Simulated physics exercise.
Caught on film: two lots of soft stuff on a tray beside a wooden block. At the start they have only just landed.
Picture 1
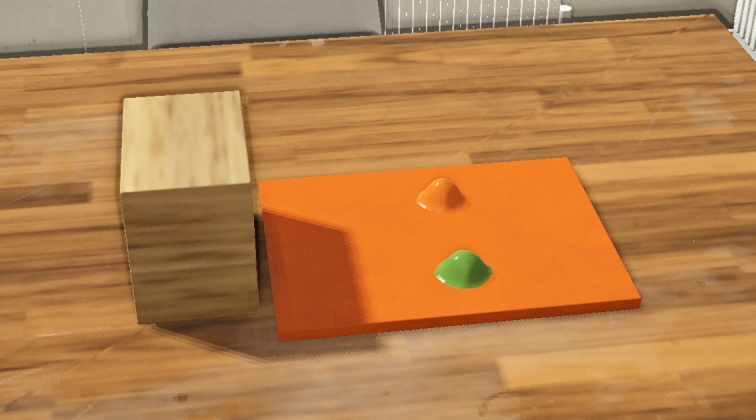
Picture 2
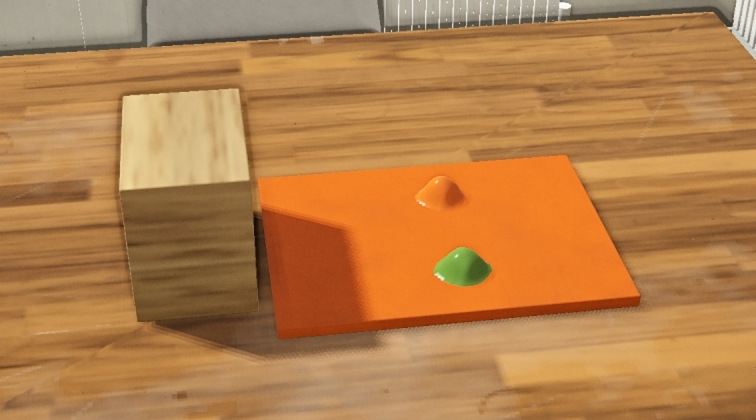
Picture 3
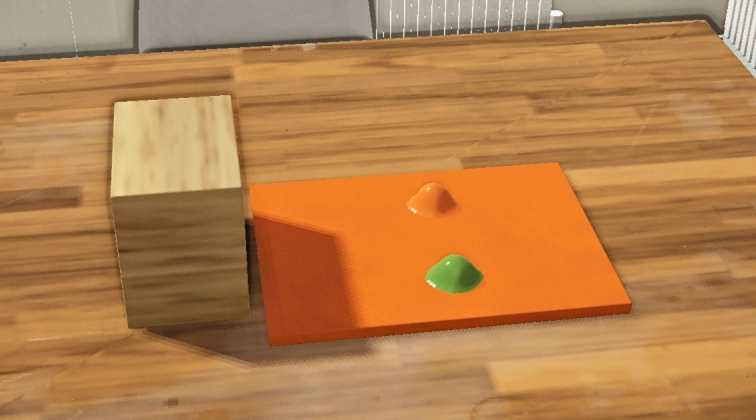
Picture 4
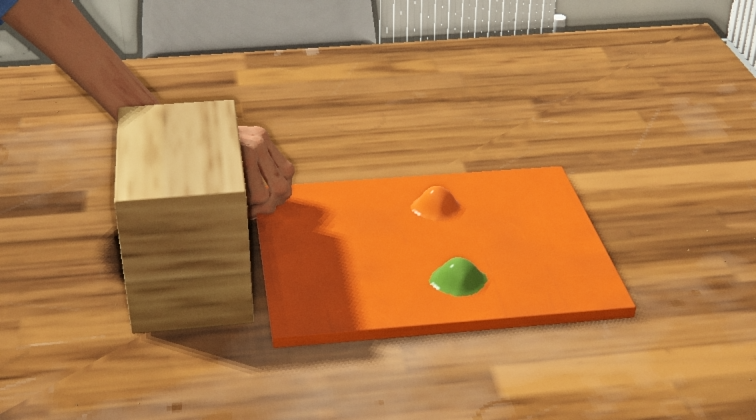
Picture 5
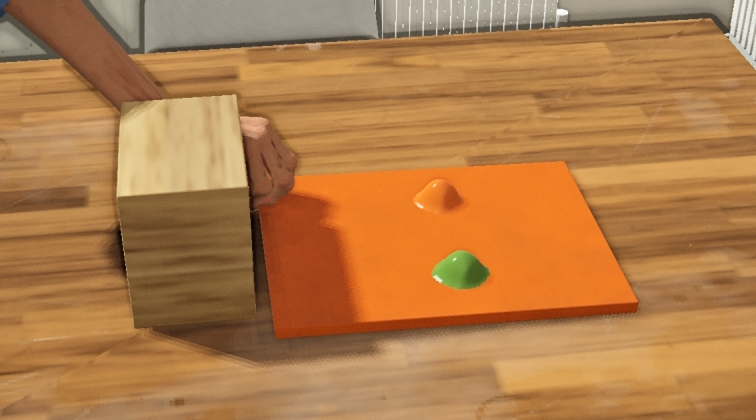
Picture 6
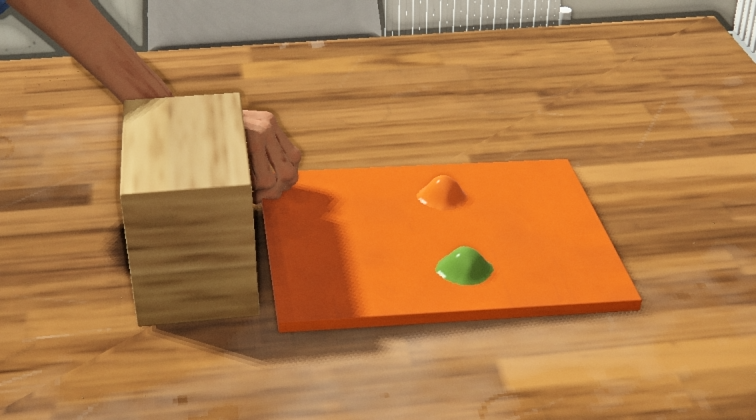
In this clip, a green mound and an orange mound sit on an orange tray beside a wooden block; a hand reaches in behind the block to the tray's left end, and the mounds show no visible change in shape.
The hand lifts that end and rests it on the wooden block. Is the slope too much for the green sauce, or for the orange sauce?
The green sauce stays on and the orange sauce stays on.
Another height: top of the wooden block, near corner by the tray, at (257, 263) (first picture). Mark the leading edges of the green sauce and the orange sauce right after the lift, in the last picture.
In turn (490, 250) and (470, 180).
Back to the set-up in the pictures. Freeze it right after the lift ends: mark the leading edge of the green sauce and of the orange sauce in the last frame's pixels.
At (513, 215), and at (487, 147).
Shortly, slope about 28°; the green sauce has not moved; the orange sauce has not moved.
Then, the green sauce has not moved; the orange sauce has not moved.
At the finish, slope about 28°; the green sauce has not moved; the orange sauce has not moved.
